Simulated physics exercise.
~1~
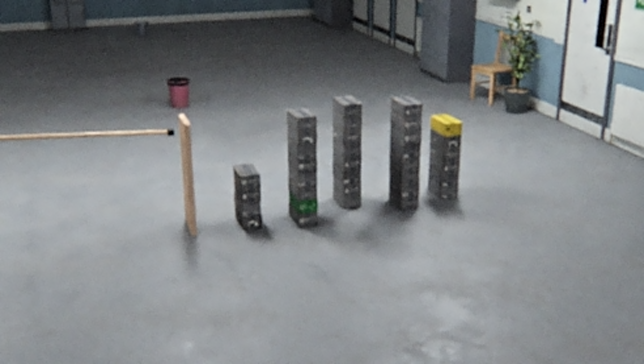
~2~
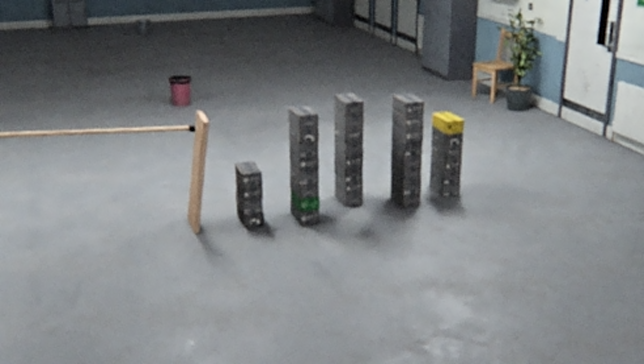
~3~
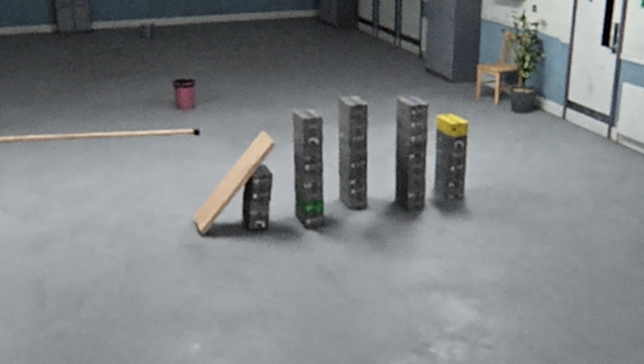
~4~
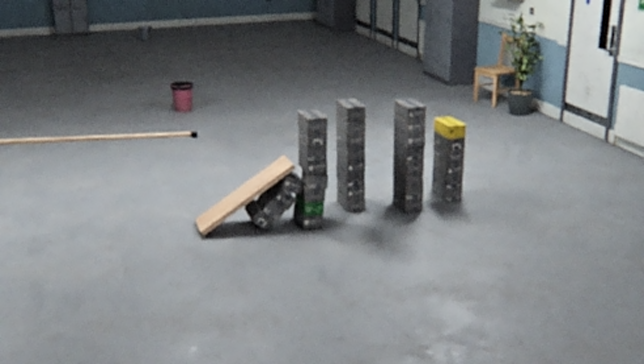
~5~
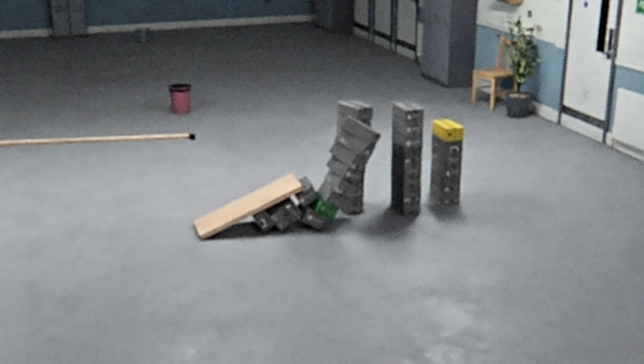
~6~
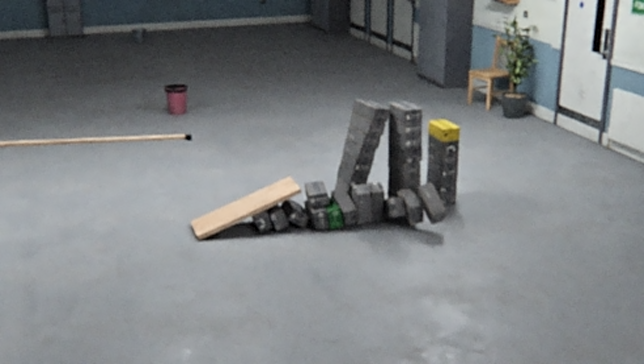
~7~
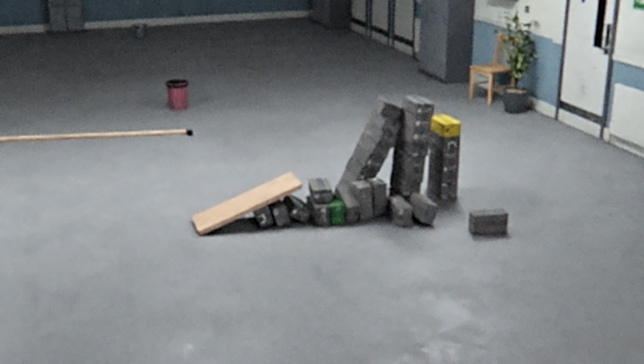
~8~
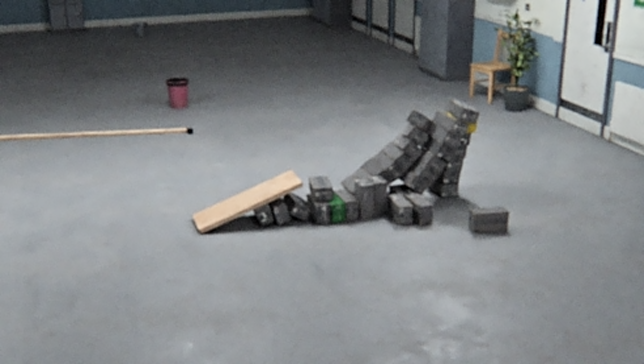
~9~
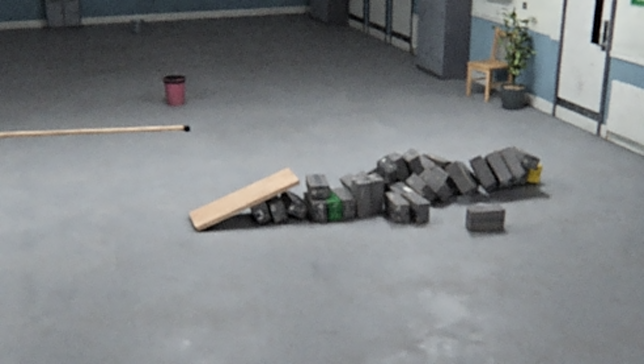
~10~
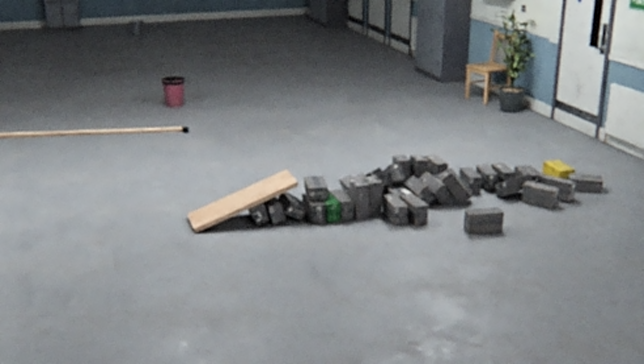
Stacks of dark grey boxes toppling rightward in succession after a pole tips a wooden board, leaving a low, scattered heap.
